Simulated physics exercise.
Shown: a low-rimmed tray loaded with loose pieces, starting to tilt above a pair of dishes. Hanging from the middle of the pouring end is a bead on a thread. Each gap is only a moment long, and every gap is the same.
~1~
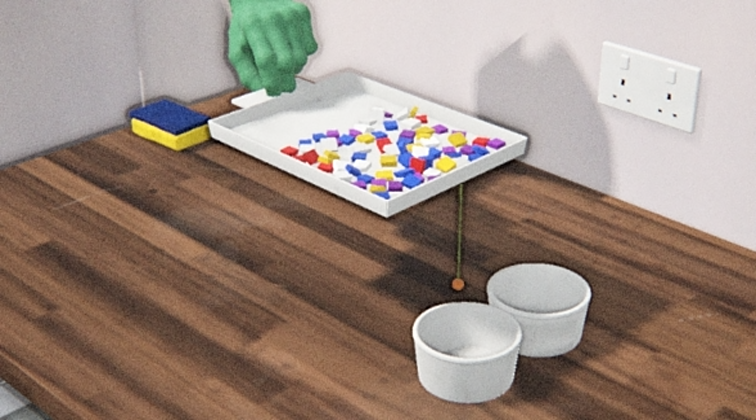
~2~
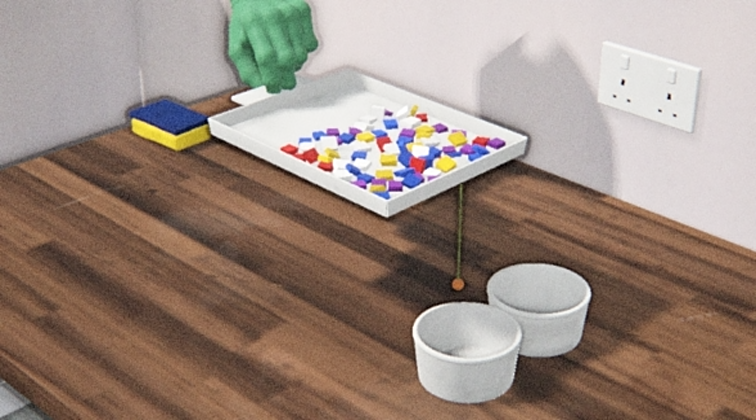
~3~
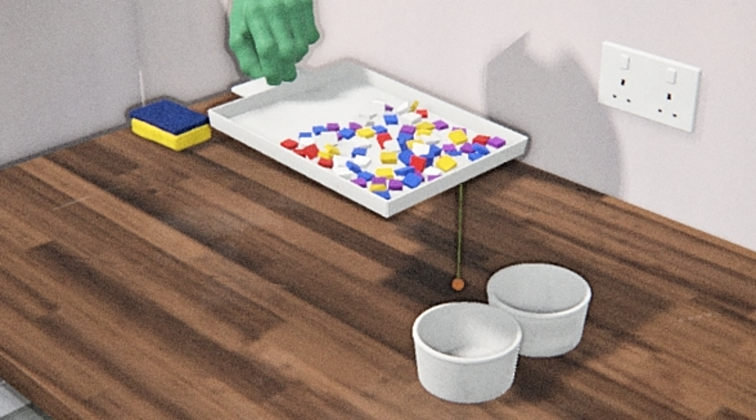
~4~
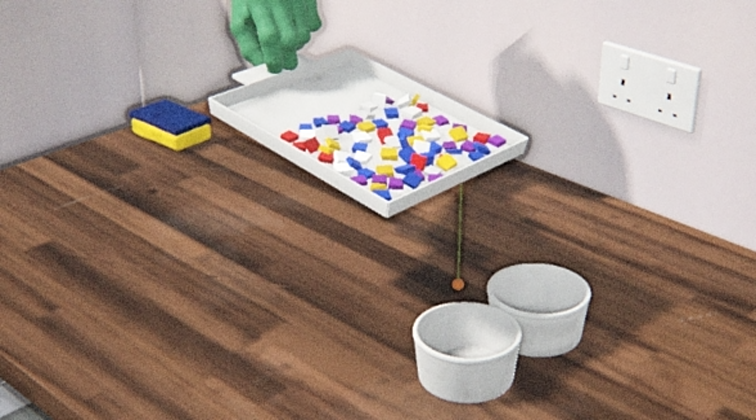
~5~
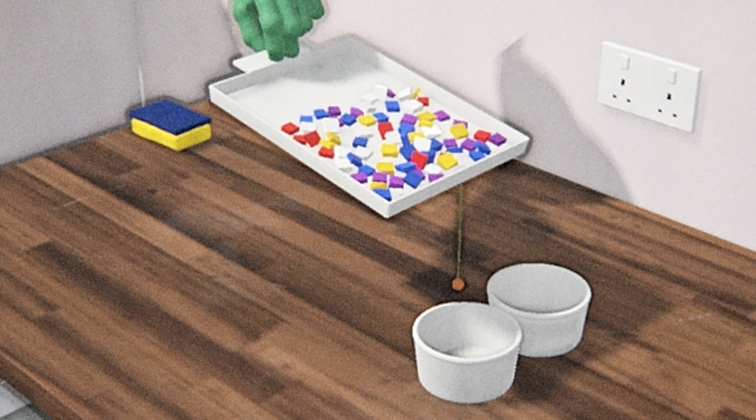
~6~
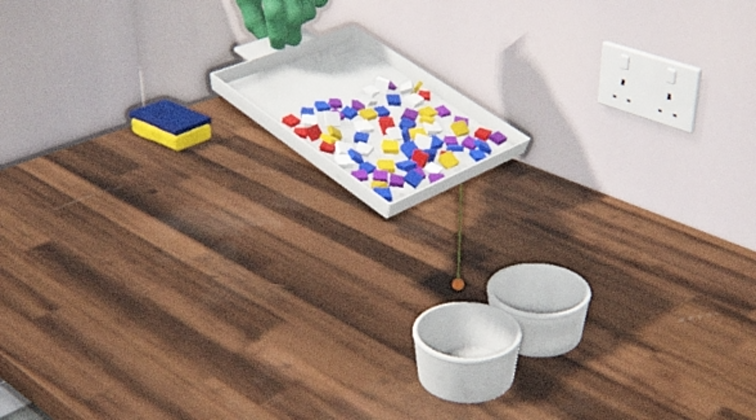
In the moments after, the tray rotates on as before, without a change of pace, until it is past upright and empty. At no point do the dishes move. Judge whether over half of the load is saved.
Over half of it is saved.
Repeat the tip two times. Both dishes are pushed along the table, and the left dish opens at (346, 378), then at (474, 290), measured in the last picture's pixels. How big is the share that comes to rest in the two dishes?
You'd get near 40 per cent and afterwards near 10 per cent.
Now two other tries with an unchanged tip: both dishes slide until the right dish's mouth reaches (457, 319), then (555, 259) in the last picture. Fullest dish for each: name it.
In the first try it's the one on the right, and in the second it's the one on the left.
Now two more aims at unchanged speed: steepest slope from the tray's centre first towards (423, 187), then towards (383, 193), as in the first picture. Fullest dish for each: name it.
For the first place it's the left-side dish, for the second the left-side dish.
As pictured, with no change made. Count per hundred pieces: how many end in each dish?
Count per hundred - left dish ~ 50, right dish ~ 30.
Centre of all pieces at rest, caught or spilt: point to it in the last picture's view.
Near pixel (487, 364).
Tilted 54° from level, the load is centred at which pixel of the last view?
Roughly (435, 134).
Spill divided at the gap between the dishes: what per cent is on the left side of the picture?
That would be roughly 70 per cent.
Soon after the last picture, tray tipped steeply; all on the tray.
A little later, tray tipped right over; most on the tray; a small part in the left dish; a stray few in the right dish; a small part in the air.
Later still, tray tipped past a quarter turn; about half in the left dish; about a quarter in the right dish; about a quarter outside both.
At rest, tray tipped past a quarter turn; about half in the left dish; about a quarter in the right dish; about a quarter outside both.
